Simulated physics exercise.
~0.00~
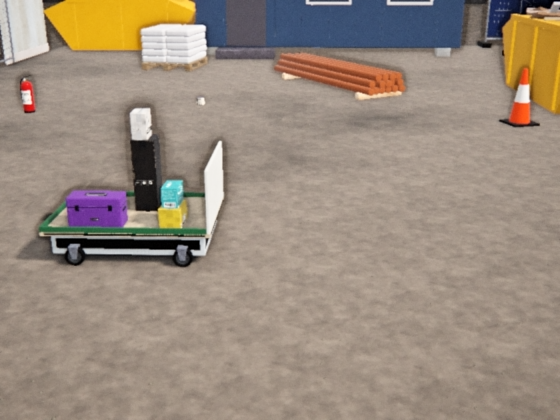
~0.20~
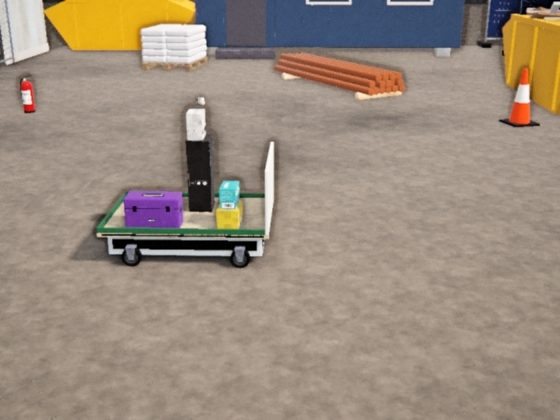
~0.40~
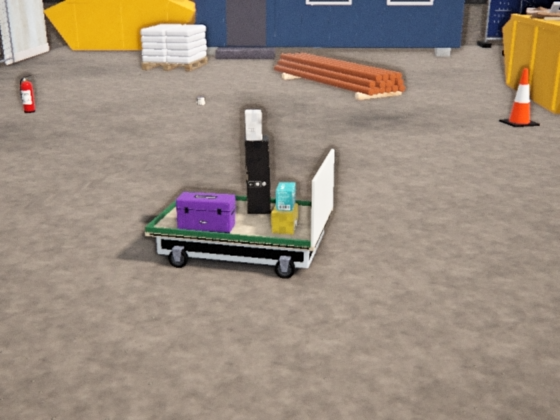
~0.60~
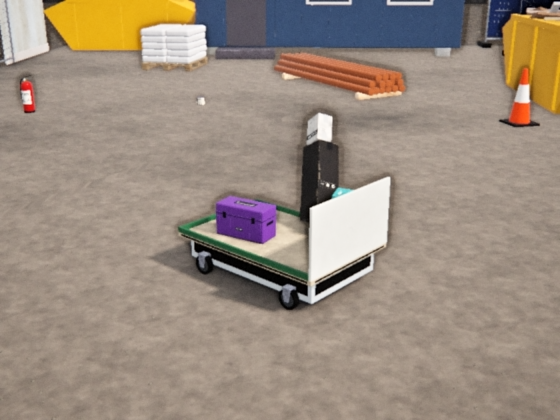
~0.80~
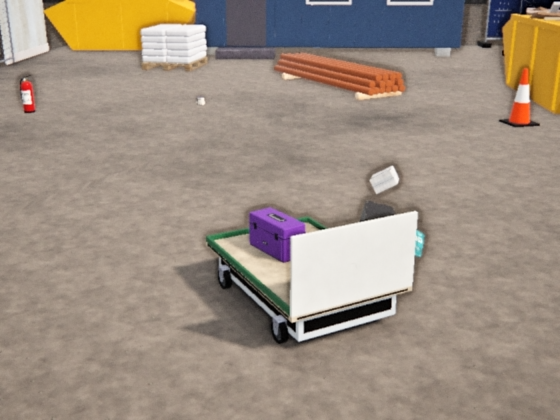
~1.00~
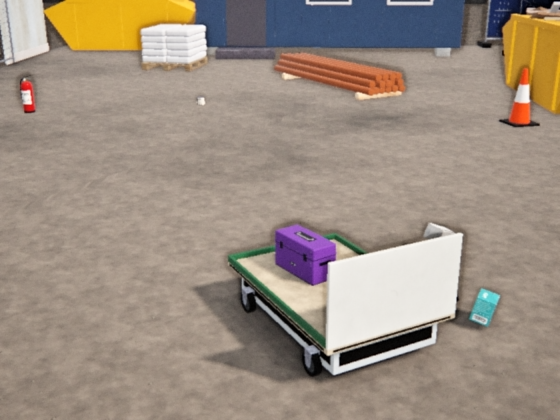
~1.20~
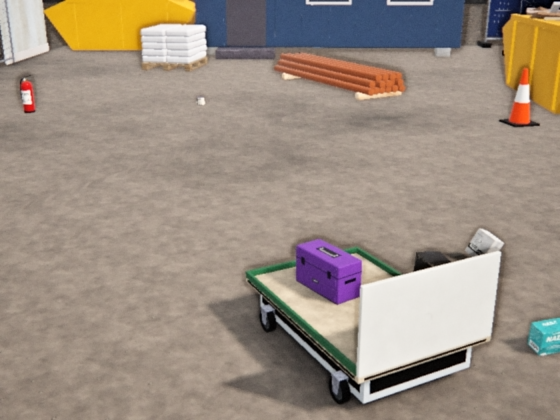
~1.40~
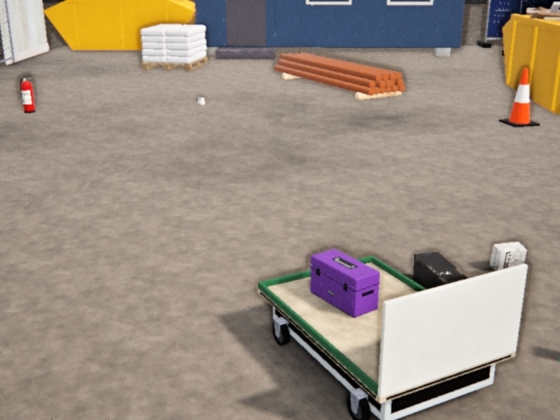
Flat cart rolling right and turning toward the viewer, its tall black box toppling and turquoise and white boxes tumbling off.
